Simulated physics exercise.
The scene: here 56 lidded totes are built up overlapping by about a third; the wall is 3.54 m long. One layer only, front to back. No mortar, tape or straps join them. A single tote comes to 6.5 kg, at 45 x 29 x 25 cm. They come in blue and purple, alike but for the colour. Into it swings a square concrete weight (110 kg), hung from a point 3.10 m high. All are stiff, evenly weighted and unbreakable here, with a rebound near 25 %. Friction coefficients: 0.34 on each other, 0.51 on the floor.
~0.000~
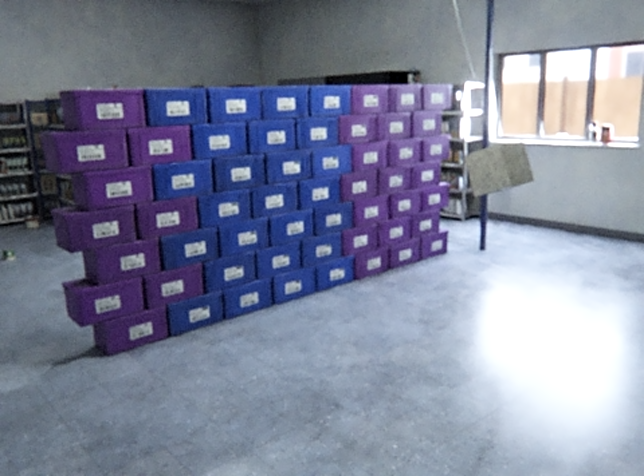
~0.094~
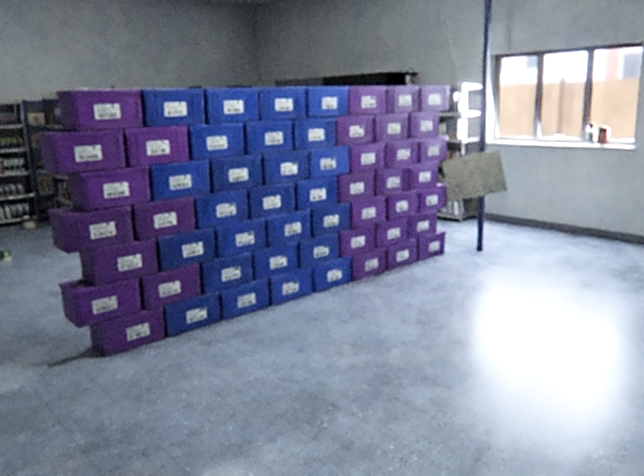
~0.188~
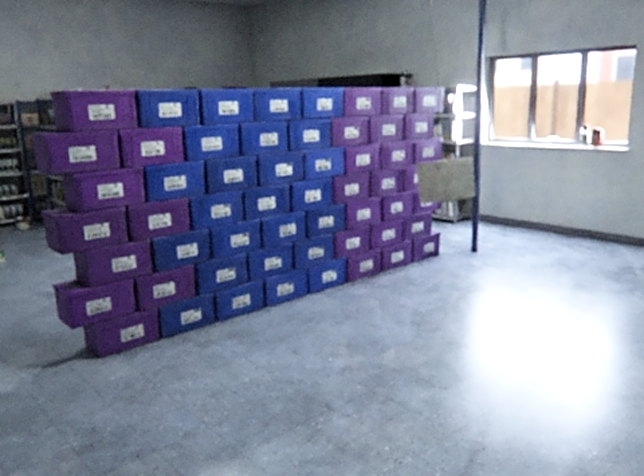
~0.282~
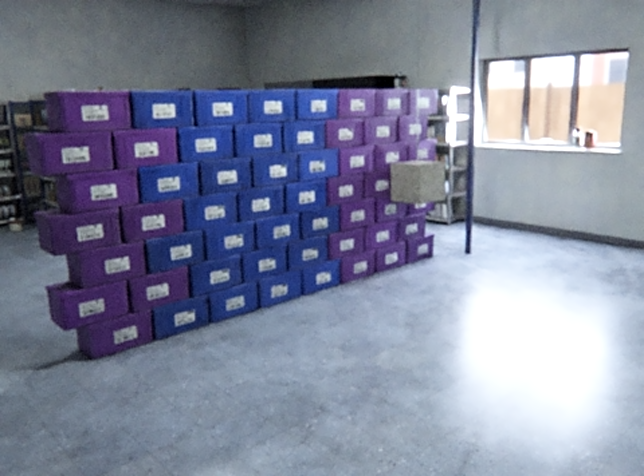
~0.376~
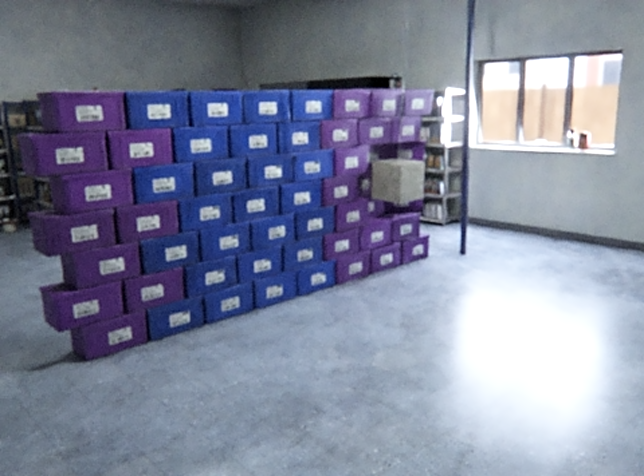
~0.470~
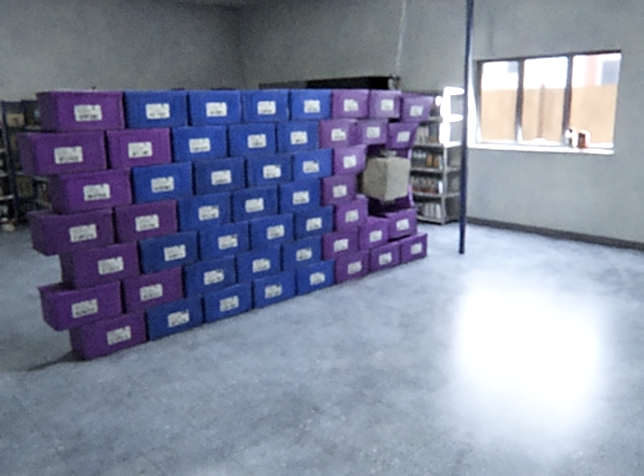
A pale block hanging on a line swings leftward past a blue pole into the right end of a wall of stacked purple and blue boxes, pushing several purple ones out of line while the blue ones stay stacked.
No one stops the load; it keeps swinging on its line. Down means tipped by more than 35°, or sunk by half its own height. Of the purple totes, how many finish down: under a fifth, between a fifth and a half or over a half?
Ending down: Between a fifth and a half.
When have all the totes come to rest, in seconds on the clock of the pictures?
Around 3.0 s.
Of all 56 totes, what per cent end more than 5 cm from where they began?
It is 25 per cent.
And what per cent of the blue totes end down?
Blue 0 per cent.
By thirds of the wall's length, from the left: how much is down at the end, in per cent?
Left 0, middle 0, right 50 per cent.
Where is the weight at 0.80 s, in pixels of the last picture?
Around (354, 163).
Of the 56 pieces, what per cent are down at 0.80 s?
10 per cent by then.
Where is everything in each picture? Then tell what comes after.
In the first picture (we follow the side turned to the camera; the camera pans a little), weight (511, 164) line 20° before plumb; top purple tote (406, 98); top blue tote (237, 105); no piece has moved.
In the second picture, weight (486, 173) line 14° before plumb; top purple tote (404, 99).
In the third picture, weight (456, 180) line 7° before plumb; top purple tote (399, 101).
In the fourth picture, weight (427, 184) line plumb; top purple tote (393, 103).
In the fifth picture, weight (407, 184) line 4° past plumb; top purple tote (388, 104) tipped 5°; 10 stirred so far.
In the sixth picture, weight (393, 181) line 9° past plumb; top purple tote (386, 104) displaced 25 mm; top blue tote (217, 108); 13 stirred so far.
Around 0.80 s, line 20° past plumb; 7 of the 31 purple totes down (7 of 56 in all colours); top purple tote tipped 15°.
Around 1.54 s, line 11° past plumb; 9 of the 31 purple totes down (9 of 56 in all colours); top purple tote upside down.
Finally (3.4 s), line 5° past plumb; 11 of the 31 purple totes down (11 of 56 in all colours); top purple tote upside down; top blue tote unmoved. That is 35 per cent. Seen by the last camera, middles, top purple tote near (442, 232), top blue tote near (207, 108).
